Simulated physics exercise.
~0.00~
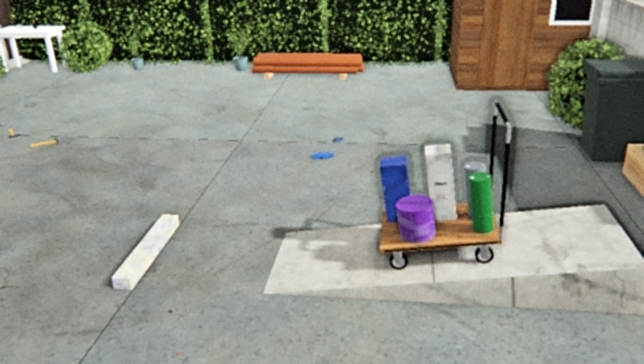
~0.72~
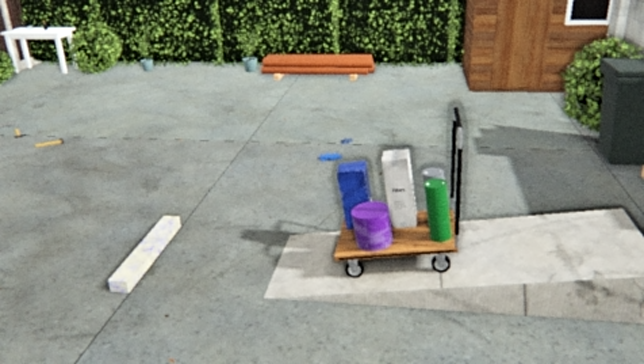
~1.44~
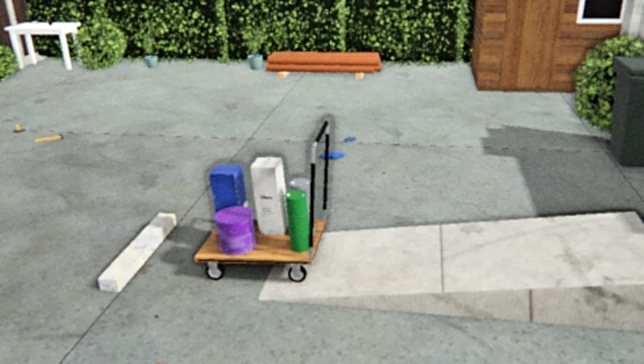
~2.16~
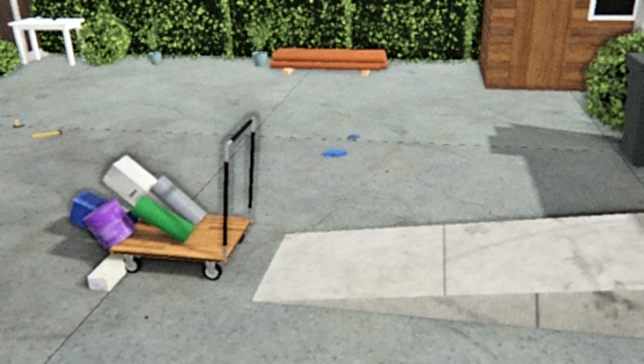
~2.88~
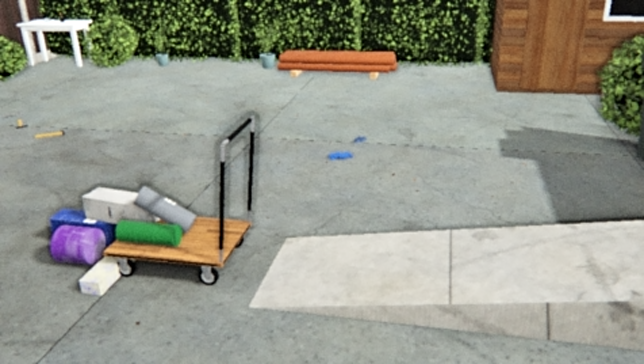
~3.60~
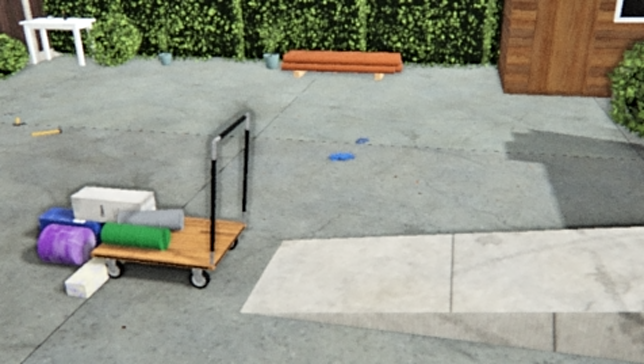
Loaded trolley rolling left off a pale ramp, stopping at a white kerb, its five items toppling, three landing off the deck.
